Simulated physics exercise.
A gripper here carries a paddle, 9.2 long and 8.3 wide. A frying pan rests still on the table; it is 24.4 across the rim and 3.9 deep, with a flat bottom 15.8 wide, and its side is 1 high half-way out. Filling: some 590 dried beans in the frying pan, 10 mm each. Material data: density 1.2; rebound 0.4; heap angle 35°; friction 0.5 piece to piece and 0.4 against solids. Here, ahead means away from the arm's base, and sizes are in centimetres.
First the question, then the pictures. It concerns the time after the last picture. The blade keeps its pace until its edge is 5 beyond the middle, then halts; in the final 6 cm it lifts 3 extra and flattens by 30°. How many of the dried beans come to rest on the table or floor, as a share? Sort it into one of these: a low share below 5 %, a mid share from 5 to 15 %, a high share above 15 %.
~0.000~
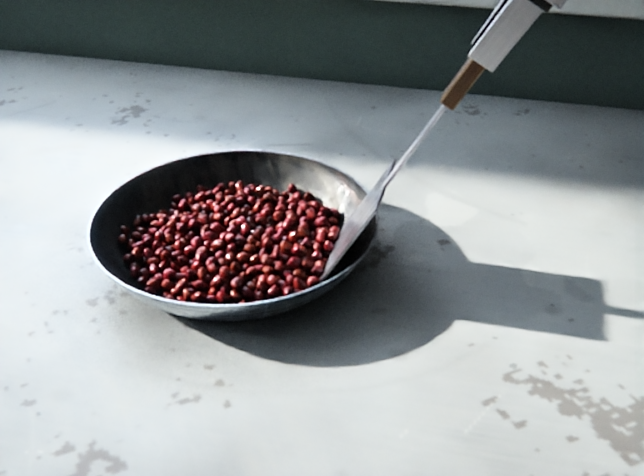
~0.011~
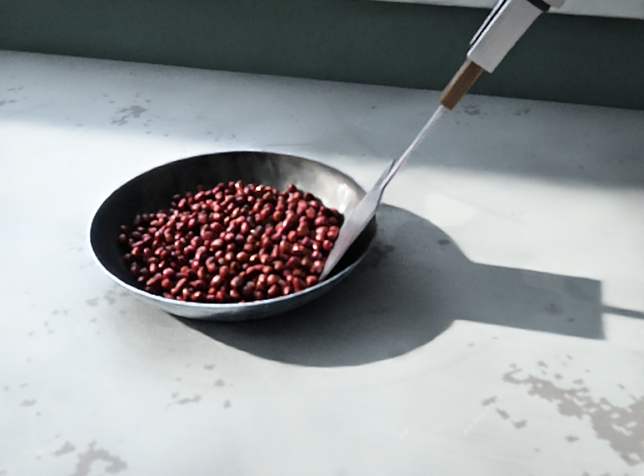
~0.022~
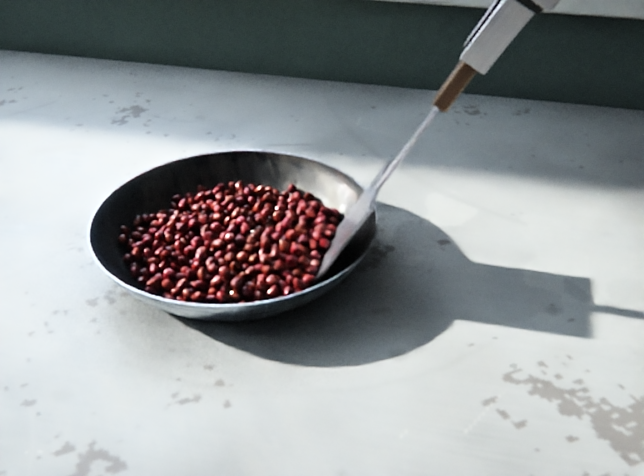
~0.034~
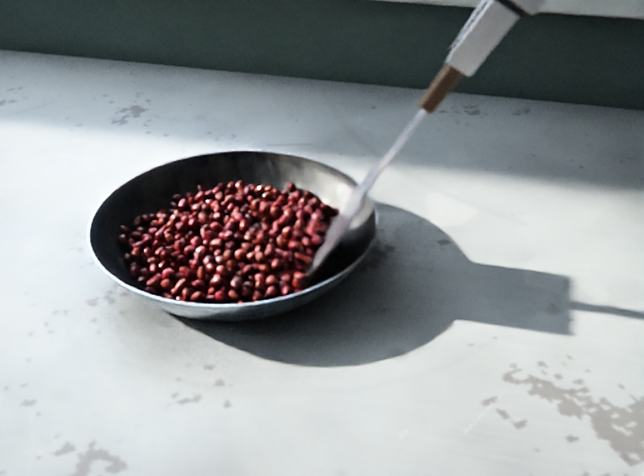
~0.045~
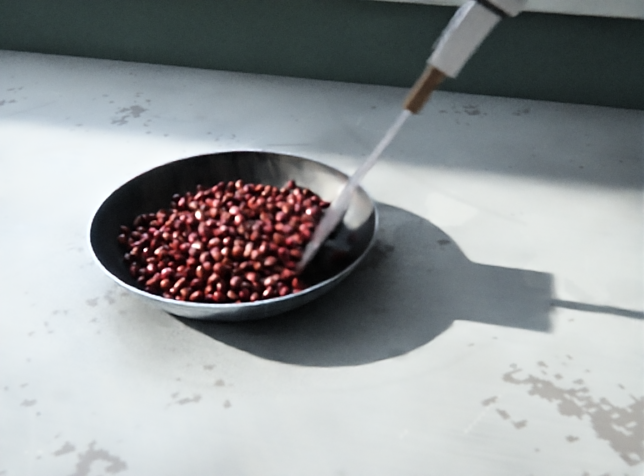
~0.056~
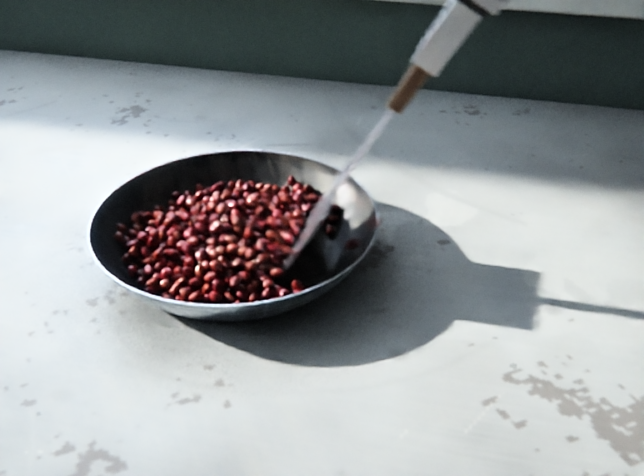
A mid share, from 5 to 15 %.
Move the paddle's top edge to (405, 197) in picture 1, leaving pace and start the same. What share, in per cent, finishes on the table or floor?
About 10%.
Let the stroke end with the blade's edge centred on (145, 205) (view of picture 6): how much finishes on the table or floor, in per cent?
The share ending on the table or floor is about 30 per cent.
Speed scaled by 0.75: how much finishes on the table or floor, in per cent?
5 %.
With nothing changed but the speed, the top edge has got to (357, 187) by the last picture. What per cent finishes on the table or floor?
Near 0 in a hundred.
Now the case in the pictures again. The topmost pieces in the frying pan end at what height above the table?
Peak at rest, approximately 5.0 centimetres.
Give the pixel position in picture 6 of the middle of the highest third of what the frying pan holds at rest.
Pixel position: Approx. (148, 219).
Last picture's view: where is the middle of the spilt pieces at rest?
Around pixel (15, 228).
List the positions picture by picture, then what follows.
The first picture shows paddle top edge at (387, 183), sloping 60°; upper third of the load around (233, 237), from x 120 to 335, top at y 185; 593 in the frying pan.
The second picture shows paddle top edge at (386, 183), sloping 60°; upper third of the load around (233, 237), from x 120 to 335, top at y 185.
The third picture shows paddle top edge at (380, 184), sloping 60°; upper third of the load around (235, 237), from x 120 to 335, top at y 185.
The fourth picture shows paddle top edge at (368, 186), sloping 60°; upper third of the load around (240, 236), from x 120 to 335, top at y 185.
The fifth picture shows paddle top edge at (354, 186), sloping 60°; upper third of the load around (242, 233), from x 120 to 350, top at y 185.
The sixth picture shows paddle top edge at (339, 185), sloping 60°; upper third of the load around (236, 229), from x 120 to 370, top at y 180; 593 in the frying pan.
After 0.08 s, sloping 59°, highest piece 9 above the table; 590 in the frying pan, 3 on the blade or in flight.
After 0.11 s, sloping 48°, highest piece 12 above the table; 590 in the frying pan, 3 on the blade or in flight.
After 0.32 s, sloping 30°, highest piece 10 above the table; 545 in the frying pan, 43 on the table or floor, 5 on the blade or in flight.
After 1.38 s, sloping 30°, highest piece 5 above the table; 545 in the frying pan, 48 on the table or floor.
At rest, 545 in the frying pan, 48 on the table or floor. That is 8 % on the table or floor.
